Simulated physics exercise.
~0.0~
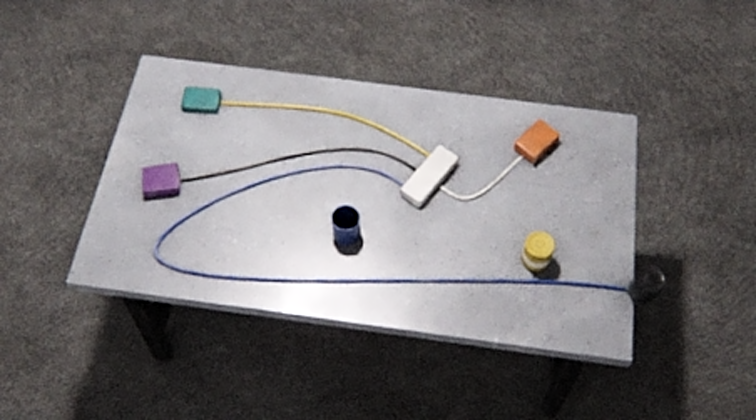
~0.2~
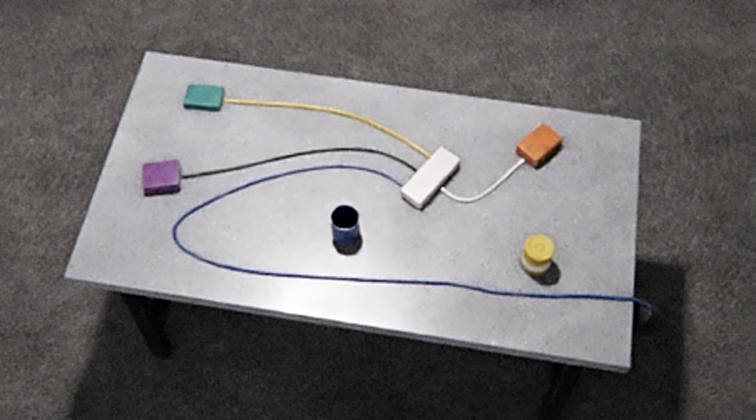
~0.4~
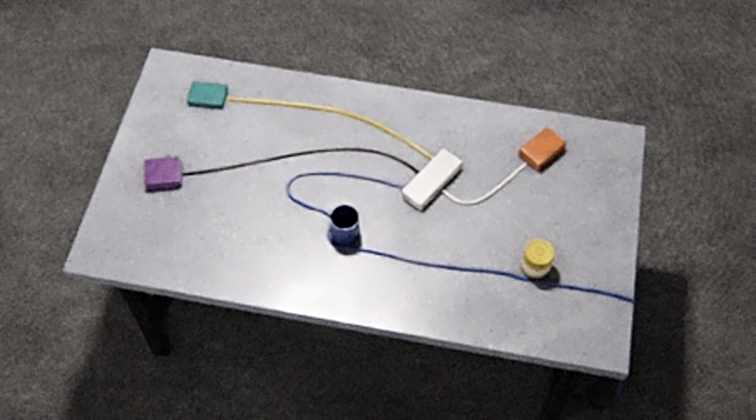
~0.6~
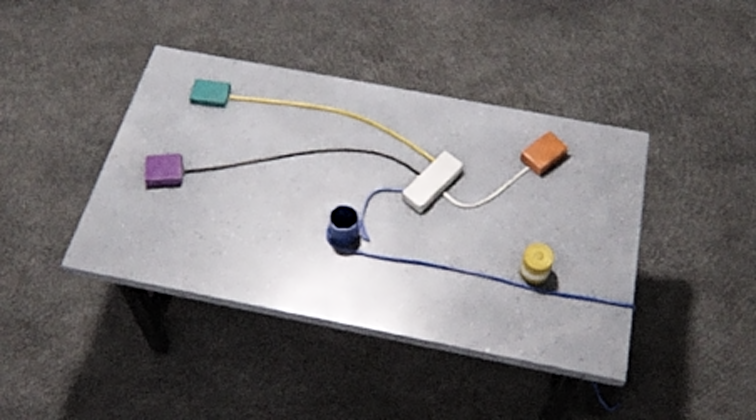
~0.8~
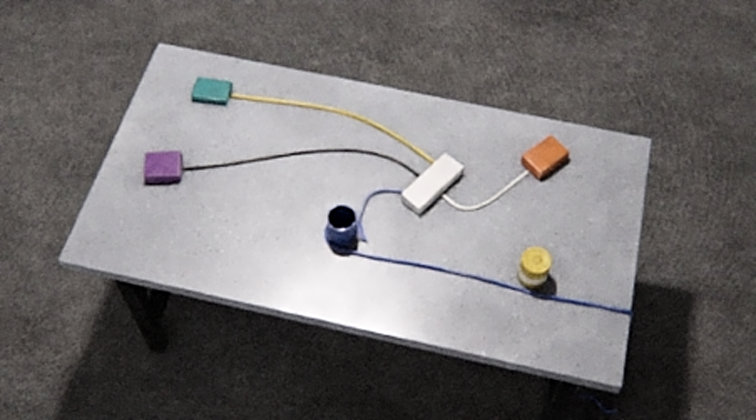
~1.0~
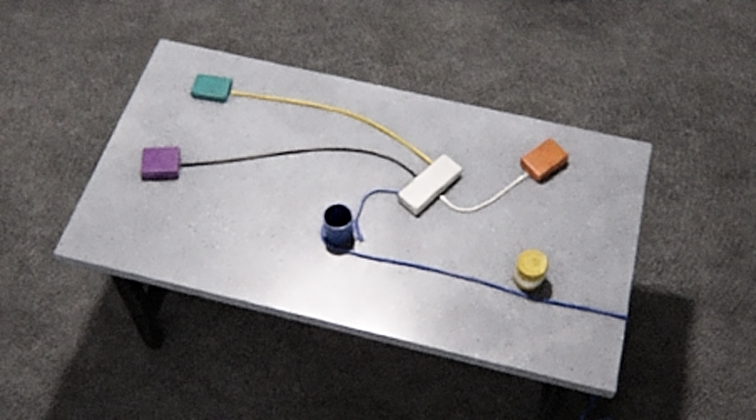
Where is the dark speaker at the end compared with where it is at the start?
It starts right by the right edge of the tabletop, and by the end it has gone over the edge and is down below the table's lower right corner, lower and slightly farther left in view.
